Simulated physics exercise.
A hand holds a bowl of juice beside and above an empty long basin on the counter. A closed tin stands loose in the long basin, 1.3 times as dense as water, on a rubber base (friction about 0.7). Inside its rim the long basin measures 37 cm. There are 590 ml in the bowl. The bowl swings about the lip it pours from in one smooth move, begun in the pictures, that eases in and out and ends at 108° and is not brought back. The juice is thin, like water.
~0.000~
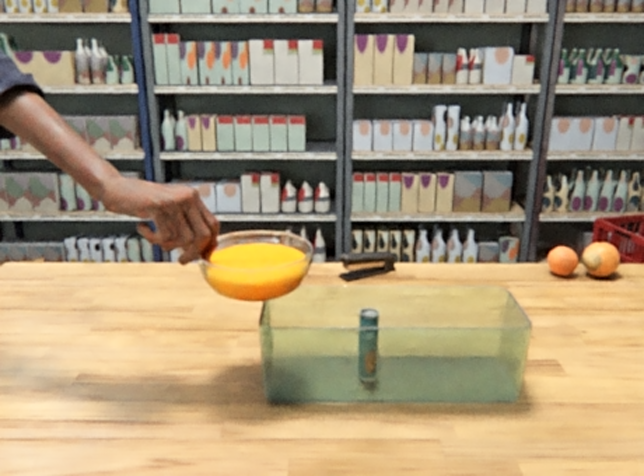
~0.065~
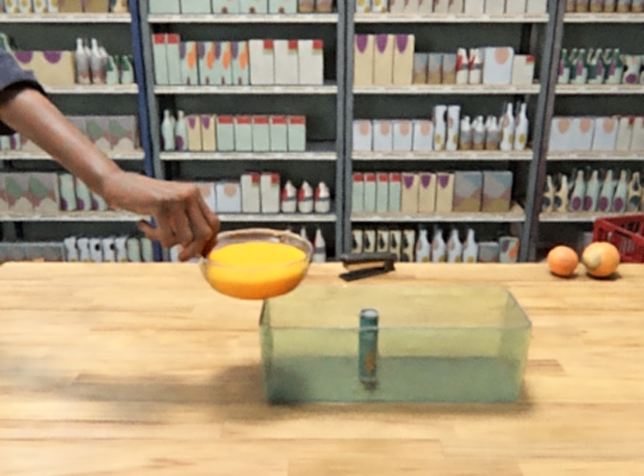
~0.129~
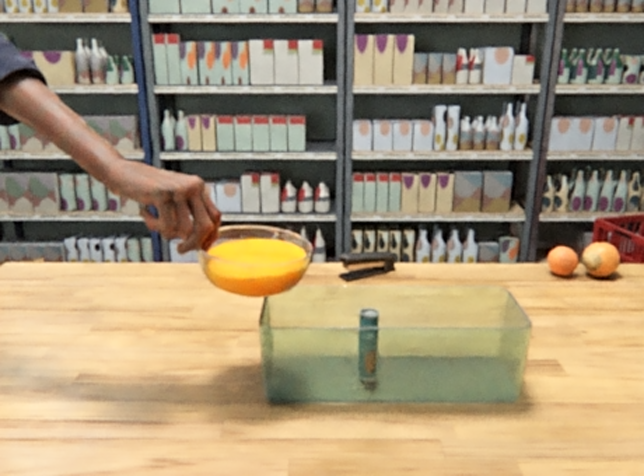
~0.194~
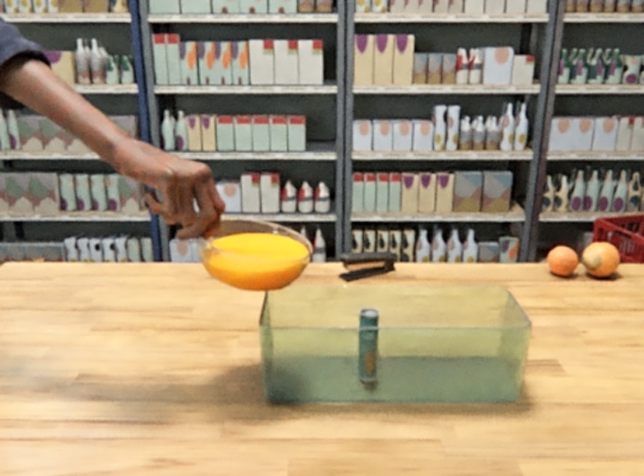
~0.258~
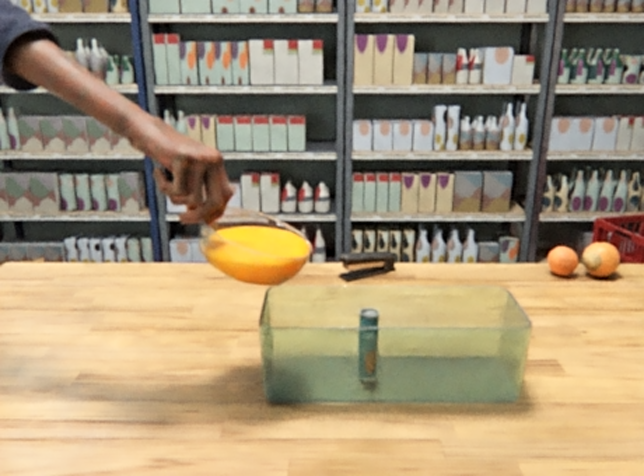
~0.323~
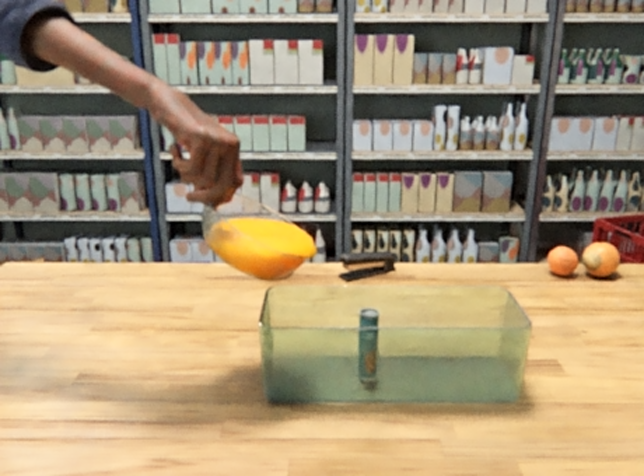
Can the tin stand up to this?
It stays up.
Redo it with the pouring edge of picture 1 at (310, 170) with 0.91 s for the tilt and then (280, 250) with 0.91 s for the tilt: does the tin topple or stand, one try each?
First it stays up; then it falls.
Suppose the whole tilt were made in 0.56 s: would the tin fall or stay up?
The tin stays up.
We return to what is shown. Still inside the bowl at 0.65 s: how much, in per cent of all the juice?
About 16 per cent.
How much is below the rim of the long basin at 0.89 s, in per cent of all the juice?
Some 98 per cent.
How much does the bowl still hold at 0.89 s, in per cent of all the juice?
Some 0 per cent.
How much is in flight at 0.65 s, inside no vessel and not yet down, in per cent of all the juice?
About 46 per cent.
After 0.65 s the tilt is 88° and 17 per cent is still to pour; the tin stands where it began.
After 0.89 s the tilt is 108° and 0 per cent is still to pour; the tin stands where it began.
After 1.14 s the tilt is 108° and 0 per cent is still to pour; the tin stands where it began.
After 1.41 s the tilt is 108° and 0 per cent is still to pour; the tin stands where it began.
In the end the tin stands where it began.
